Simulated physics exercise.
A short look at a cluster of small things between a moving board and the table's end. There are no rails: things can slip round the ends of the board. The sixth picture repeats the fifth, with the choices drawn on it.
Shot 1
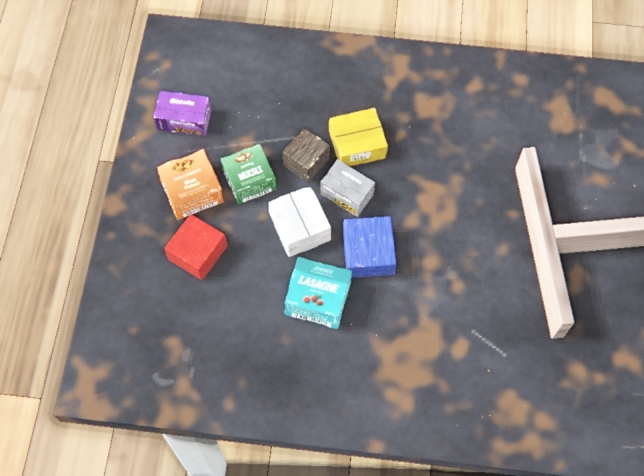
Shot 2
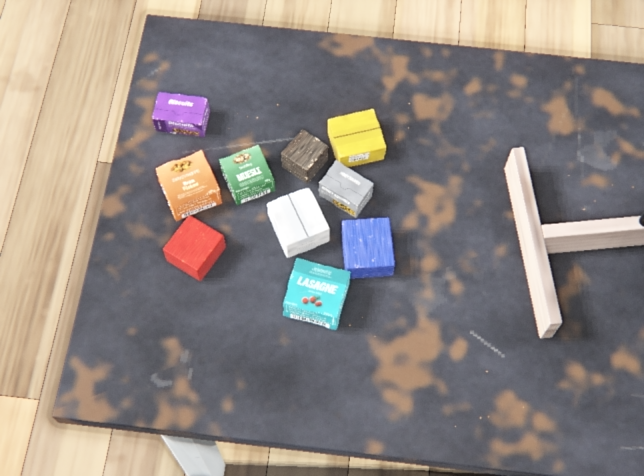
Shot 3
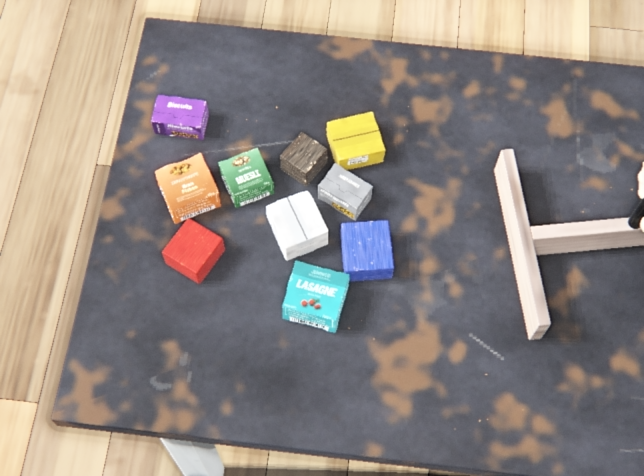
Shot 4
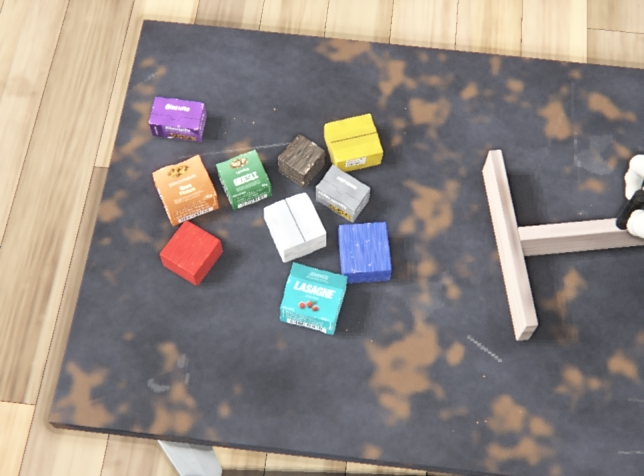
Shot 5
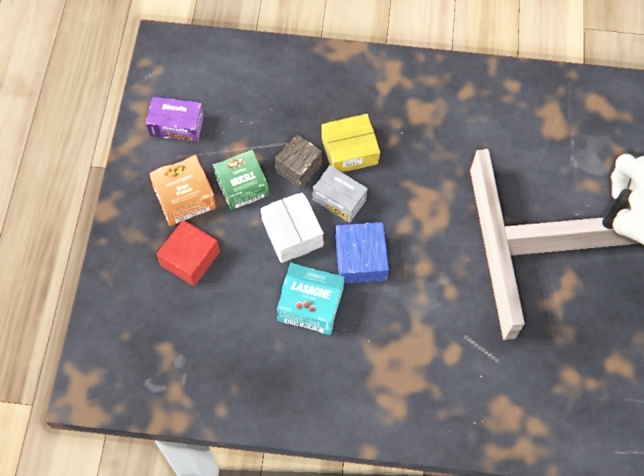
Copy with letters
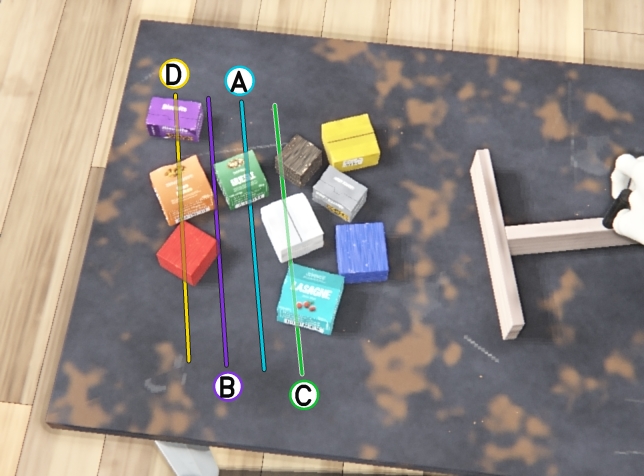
On a dark, rust-blotched tabletop over a wooden floor, a loose cluster of small colourful boxes and blocks sits left of a pale T-shaped wooden board. The board slides slowly left toward them, a white gripper coming into view behind its handle, while the cluster stays practically still.
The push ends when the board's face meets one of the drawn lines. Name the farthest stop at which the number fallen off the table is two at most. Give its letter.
No farther than D.
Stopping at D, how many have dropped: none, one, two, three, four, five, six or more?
In all, one.
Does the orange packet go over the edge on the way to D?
By then, yes.
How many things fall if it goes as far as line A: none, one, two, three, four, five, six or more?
The count is none.
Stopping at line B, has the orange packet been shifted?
Yes.
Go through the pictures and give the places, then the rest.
Grey packet (348, 189); white box (300, 221); black block (306, 155), in the first picture.
Board (537, 232); purple packet (182, 115), in the second picture.
Board (525, 233); green packet (247, 179), in the third picture.
Board (513, 234); yellow box (353, 144), in the fourth picture.
Board (500, 233); orange packet (183, 191); grey packet (340, 194); white box (293, 227), in the fifth picture.
On the marked copy, A at (252, 227); B at (217, 224); C at (287, 231); D at (182, 220).
Taking D. A third of the way, board (384, 221); yellow box (340, 143); black block (294, 162).
Two thirds of the way, board (271, 209); orange packet (145, 193); red block (146, 263).
When it is over, board (183, 199); orange packet over the edge; green packet (116, 162); one fallen.
As for the rest, A is within the limit but short; B is within the limit but short; C is within the limit but short.
